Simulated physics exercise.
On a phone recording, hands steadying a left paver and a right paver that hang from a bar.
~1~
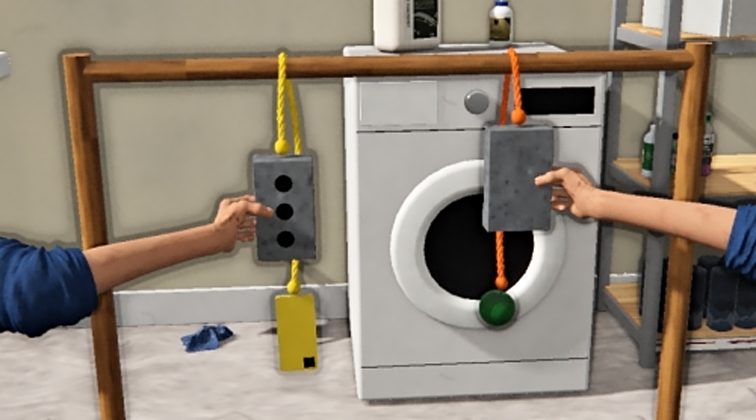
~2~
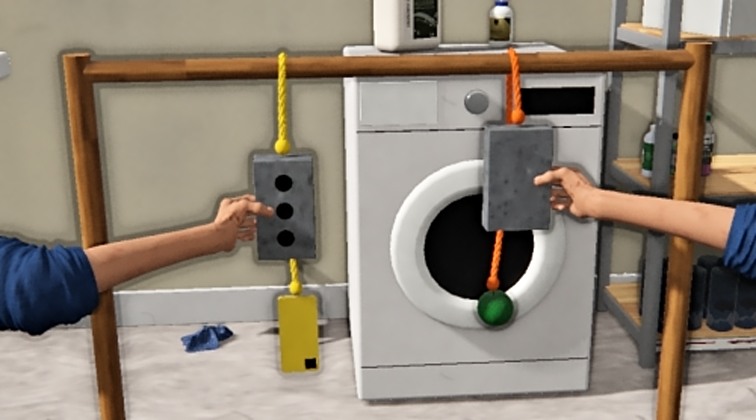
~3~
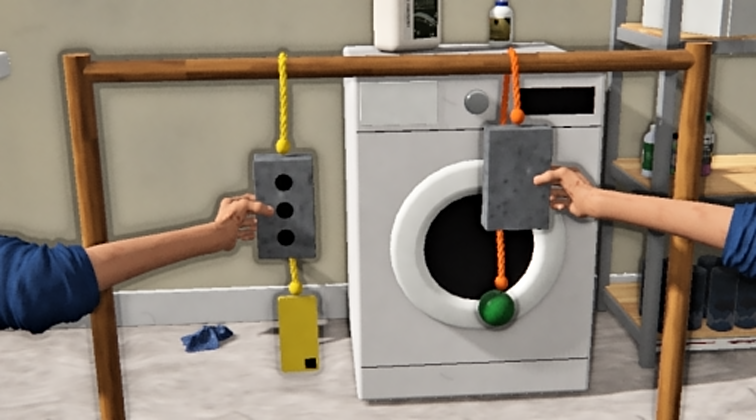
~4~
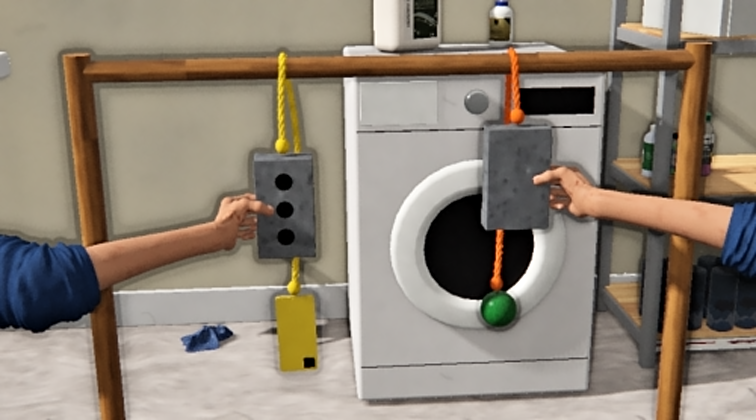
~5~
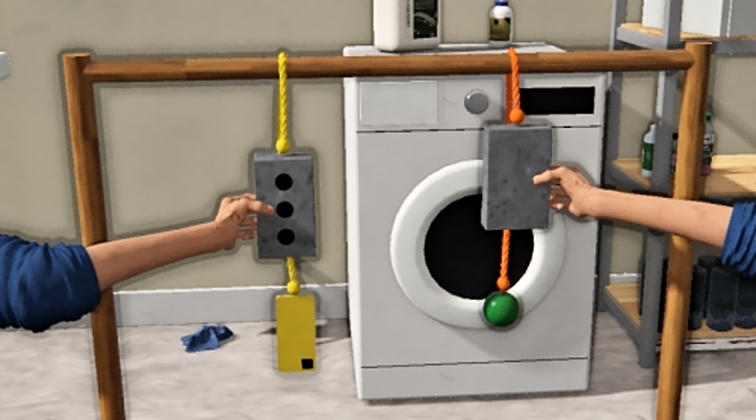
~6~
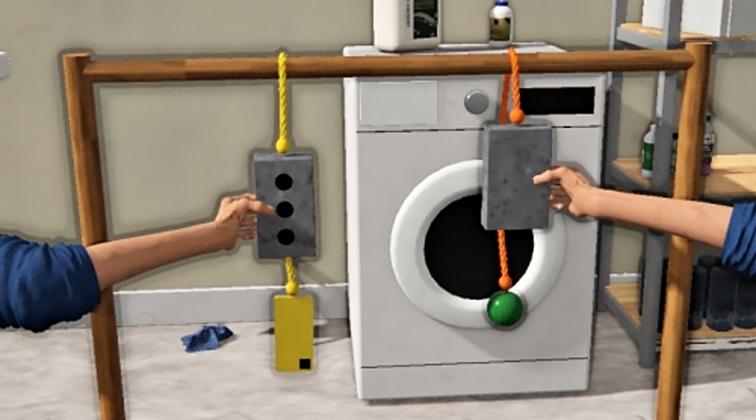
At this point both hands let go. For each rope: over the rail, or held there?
Left paver - over the rail. Right paver - over the rail.
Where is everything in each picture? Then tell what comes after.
In the first picture, left paver (285, 207); right paver (518, 178); left phone (297, 333); right apple (497, 308).
In the second picture, left paver (285, 207); right paver (517, 178).
In the third picture, left paver (285, 206); right paver (516, 178).
In the fourth picture, left paver (285, 205); right paver (516, 177).
In the fifth picture, left paver (285, 205); right paver (516, 177).
In the sixth picture, left paver (285, 205); right paver (516, 177); left rope only laid over the rail; right rope only laid over the rail.
Then, 0.36 s after the last picture, left paver dropping near (292, 330); right paver dropping near (510, 322).
Then, 0.68 s after the last picture, left paver on the floor; right paver on the floor.
At rest, left paver on the floor; right paver on the floor. The left paver pulls its rope through and the right paver runs down to the floor.
